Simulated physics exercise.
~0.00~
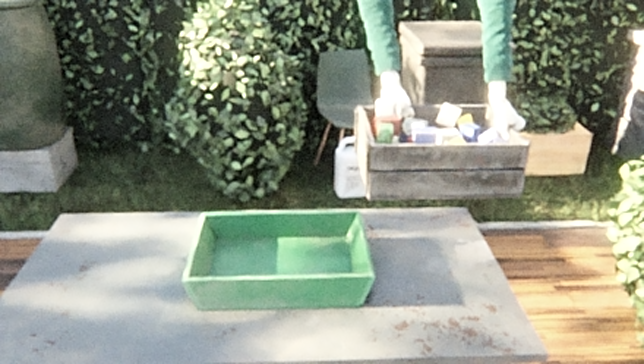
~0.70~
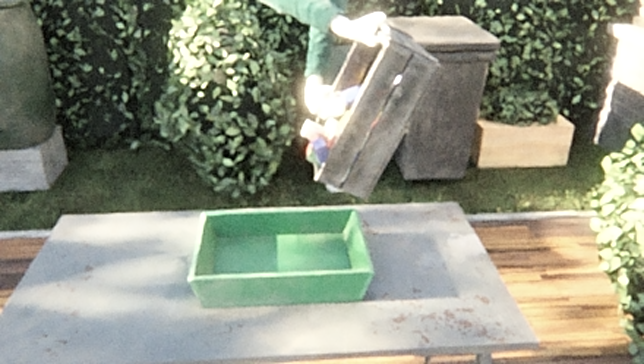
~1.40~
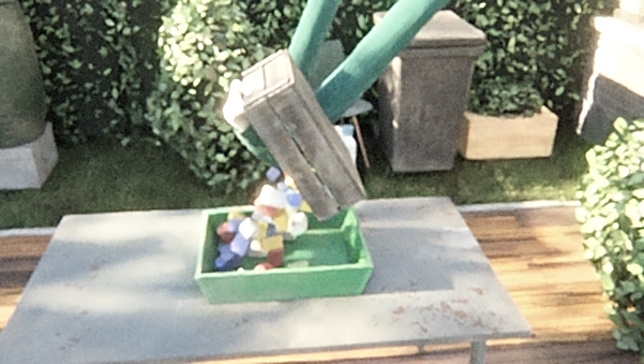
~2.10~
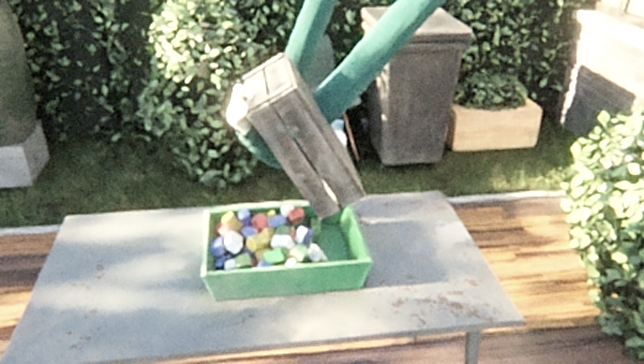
The clip shows two green-sleeved arms moving a box of small colourful pieces leftward over a green tray on an outdoor table, tipping it steeply so the pieces tumble out, and finally holding it tilted above the tray, where the pieces lie in a loose heap.
